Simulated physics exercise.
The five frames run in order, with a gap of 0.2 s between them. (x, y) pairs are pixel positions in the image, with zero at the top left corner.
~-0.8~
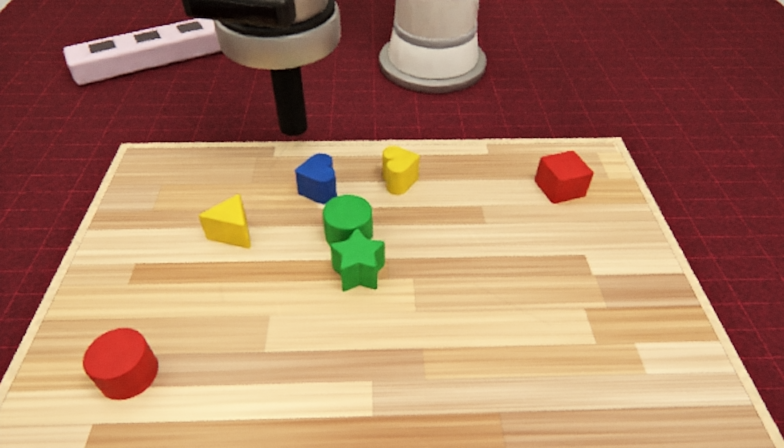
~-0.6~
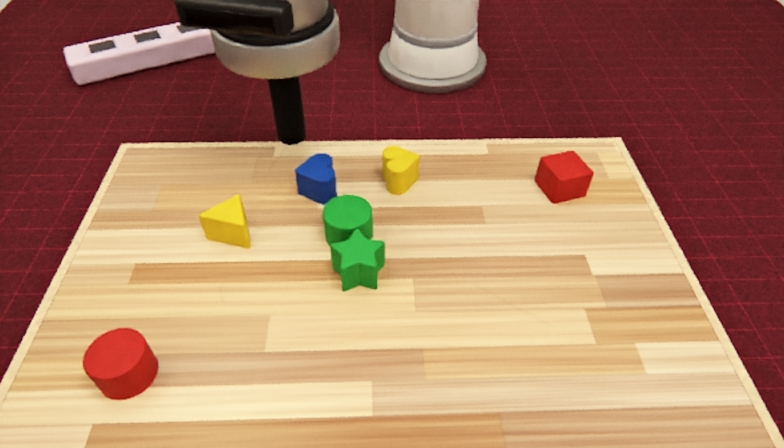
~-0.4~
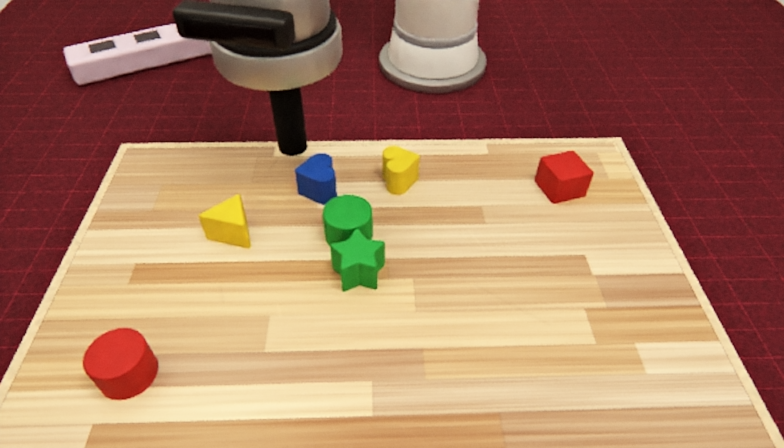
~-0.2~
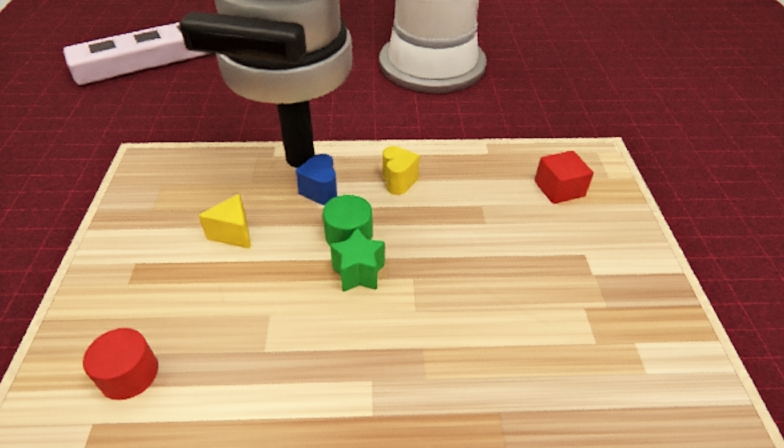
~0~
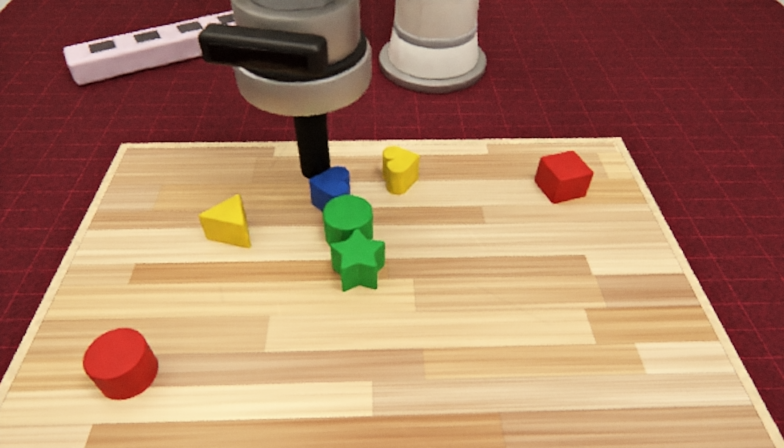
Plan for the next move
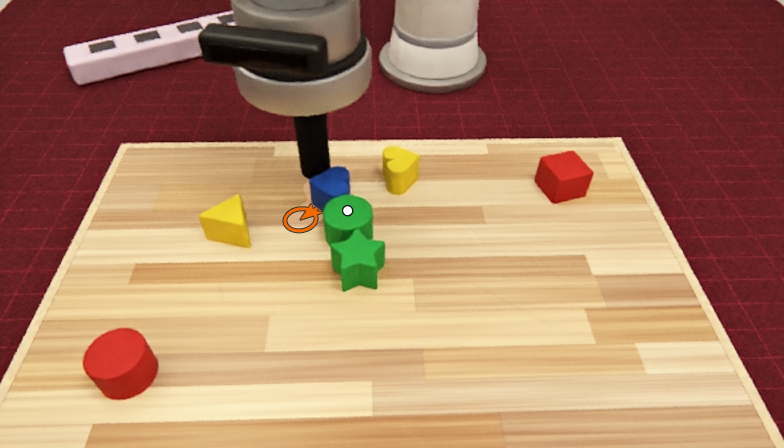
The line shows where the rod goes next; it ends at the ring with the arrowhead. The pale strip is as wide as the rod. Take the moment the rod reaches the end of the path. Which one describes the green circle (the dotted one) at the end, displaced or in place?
The push reaches it.
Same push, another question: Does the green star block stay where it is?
Final answer: No.
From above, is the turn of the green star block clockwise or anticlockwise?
Seen from above, clockwise.
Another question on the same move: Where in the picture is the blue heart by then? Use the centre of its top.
For the centre of its top, I'd go with (337, 200).
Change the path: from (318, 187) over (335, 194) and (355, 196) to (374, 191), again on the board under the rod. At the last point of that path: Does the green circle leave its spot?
Yes, it checks out.
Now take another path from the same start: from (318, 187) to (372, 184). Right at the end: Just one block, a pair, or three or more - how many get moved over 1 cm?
Looking at the path, I think only one of the blocks ends up more than 1 cm away.
The line goes from (318, 187) over (323, 199) and (315, 210) to (301, 220); the dot is on the green circle.
What follows on the original path. Halfway along, rod at (319, 188); blue heart at (339, 198); green circle at (365, 228); green star block at (365, 263), turned 35° clockwise.
At the end, rod at (298, 203); yellow triangle unmoved; blue heart at (337, 200), turned 25° anticlockwise; green circle at (366, 229); green star block at (366, 263), turned 40° clockwise.
